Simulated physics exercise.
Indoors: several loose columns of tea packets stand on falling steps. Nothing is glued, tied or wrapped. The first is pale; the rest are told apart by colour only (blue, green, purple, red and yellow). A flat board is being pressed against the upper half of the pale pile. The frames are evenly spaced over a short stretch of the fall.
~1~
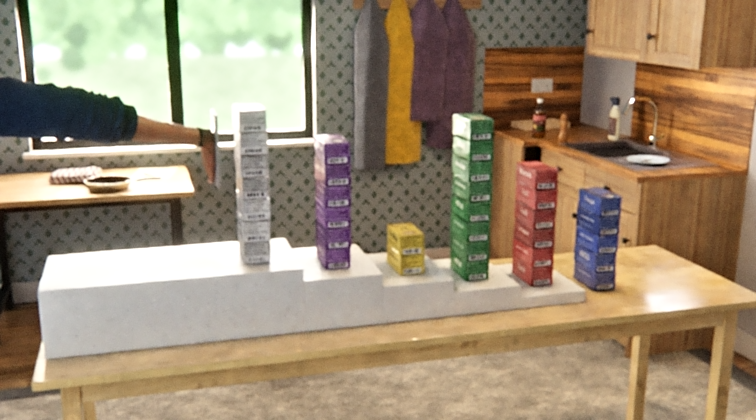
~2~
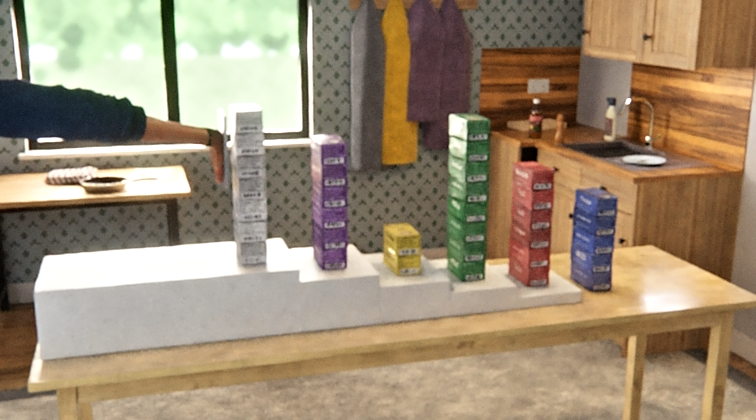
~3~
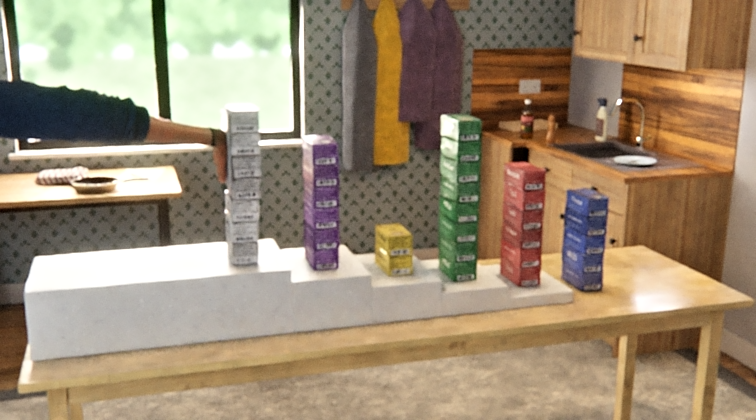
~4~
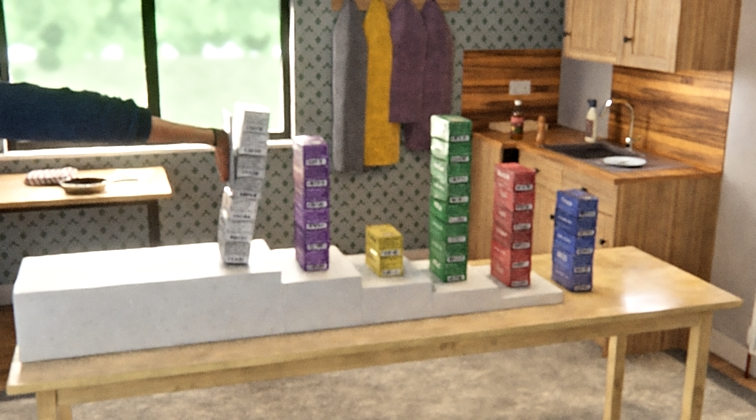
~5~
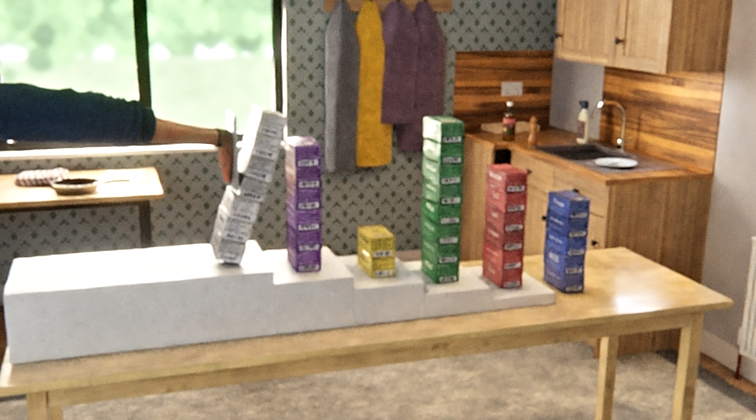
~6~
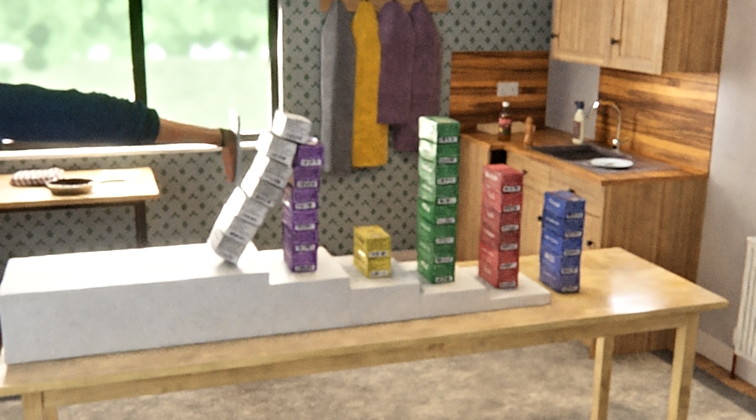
A hand at the end of a dark-sleeved arm reaches in from the left, holding a flat board to a pale stack of packets in a kitchen, seen from the front. Purple, yellow, green and red stacks line white descending steps on a wooden table, with blue at right. The pale stack leans rightward against the purple one, whose top shifts slightly, as the camera pans slightly right.
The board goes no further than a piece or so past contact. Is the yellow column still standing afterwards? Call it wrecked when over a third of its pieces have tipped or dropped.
In the end the yellow column keeps nearly all its pieces up.
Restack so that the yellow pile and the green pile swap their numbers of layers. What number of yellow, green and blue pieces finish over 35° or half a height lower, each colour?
Pile by pile, yellow 8, green 1, blue 4.
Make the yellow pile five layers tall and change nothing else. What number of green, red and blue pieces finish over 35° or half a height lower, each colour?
Down at the end: Green 8, red 6, blue 5.
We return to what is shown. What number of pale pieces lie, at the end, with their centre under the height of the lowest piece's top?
It comes to 2.
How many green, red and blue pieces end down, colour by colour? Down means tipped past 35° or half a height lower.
Down at the end: Green 0, red 0, blue 0.
Soon after the last picture, 7 of the pale pile down; none of the 2 yellow packets down (0 of 27 in all colours); top yellow packet unmoved; top purple packet leaning a little.
A little later, 7 of the pale pile down; none of the 2 yellow packets down (5 of 27 in all colours); top yellow packet unmoved; top purple packet leaning well over, about its own height lower.
Later still, 7 of the pale pile down; none of the 2 yellow packets down (5 of 27 in all colours); top yellow packet shifted half its height; top purple packet leaning well over, some four heights lower.
At rest, 7 of the pale pile down; none of the 2 yellow packets down (5 of 27 in all colours); top yellow packet shifted half its height; top purple packet leaning a little, some six heights lower. As the last picture would show them, middles, top yellow packet near (380, 241), top purple packet near (413, 259).
